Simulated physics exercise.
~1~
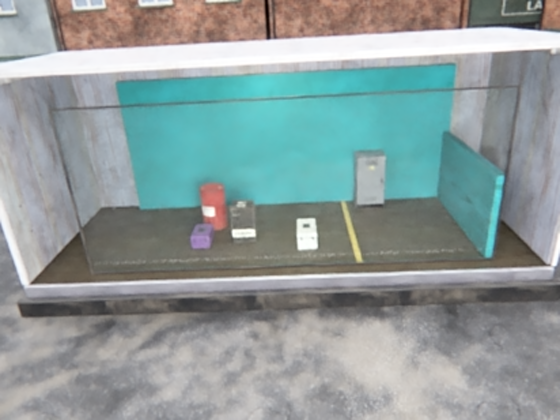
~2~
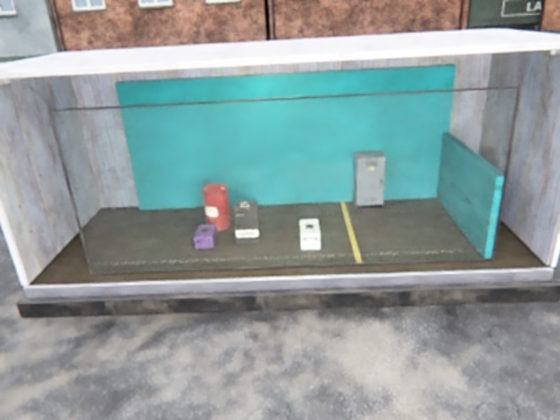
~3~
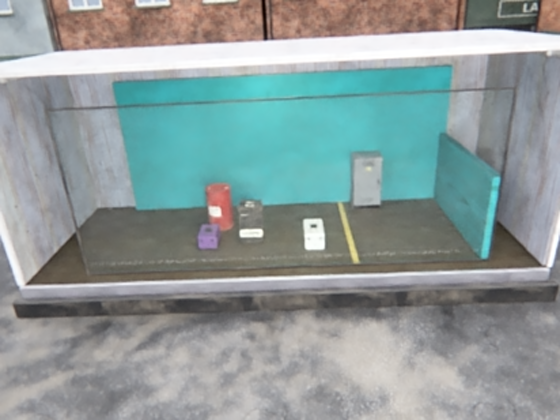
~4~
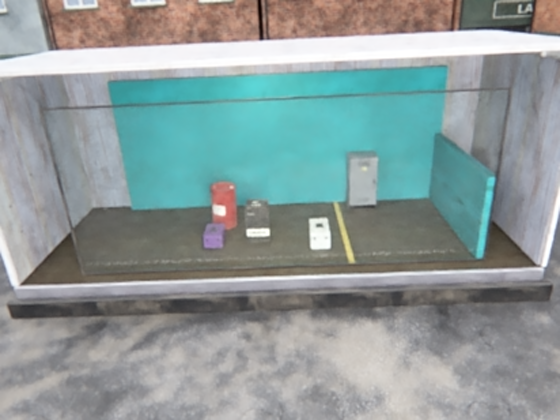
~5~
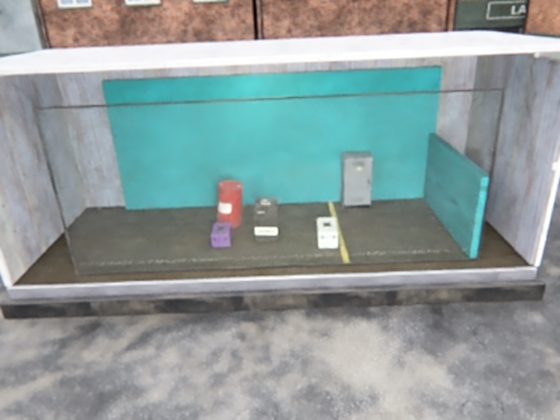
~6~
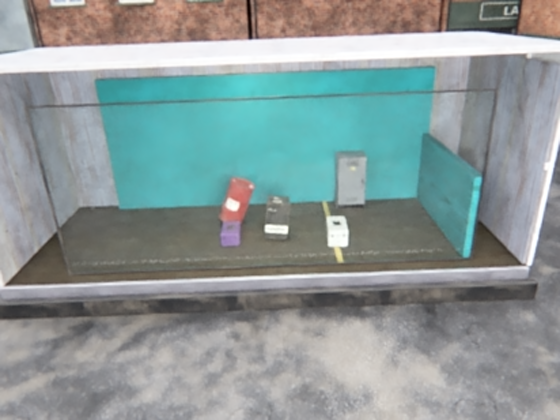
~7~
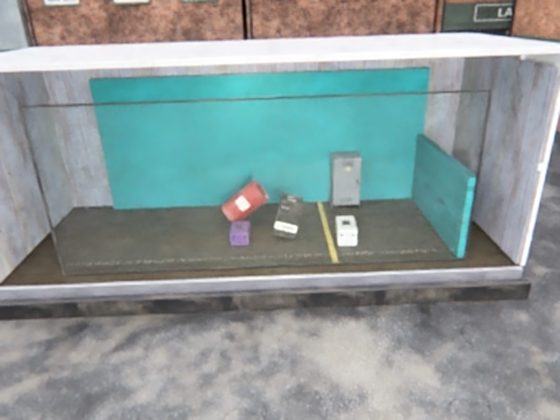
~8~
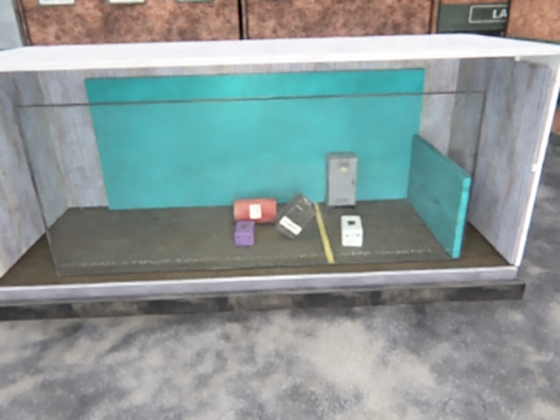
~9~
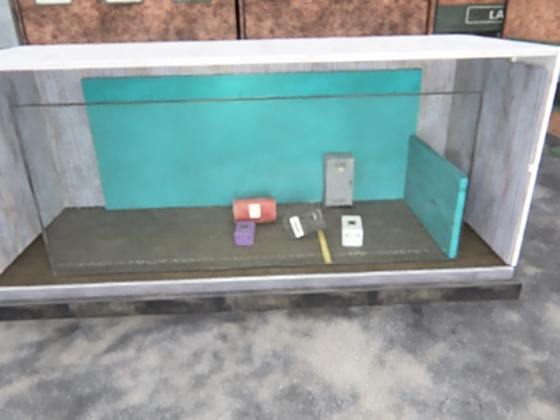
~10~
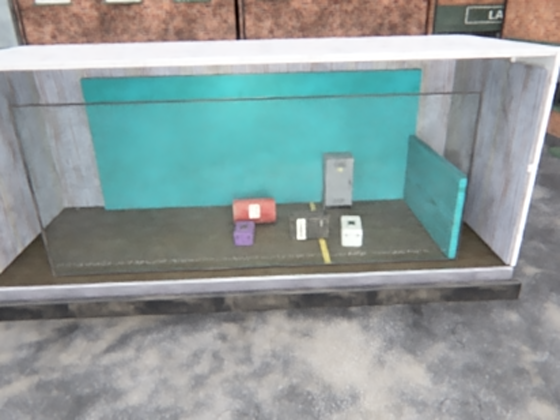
A long open-sided van bay with pale walls and a teal back panel is seen from outside, slightly above, as the view pans a little. A grey locker stands at the back near a teal partition on the right, and a yellow line crosses the dark floor. A red drum, a purple toolbox, a black pack and a white toolbox slide right together. The drum tips over onto its side, while the pack leans and topples. The white toolbox crosses the line and stops, with the pack, drum and purple toolbox resting short of it.
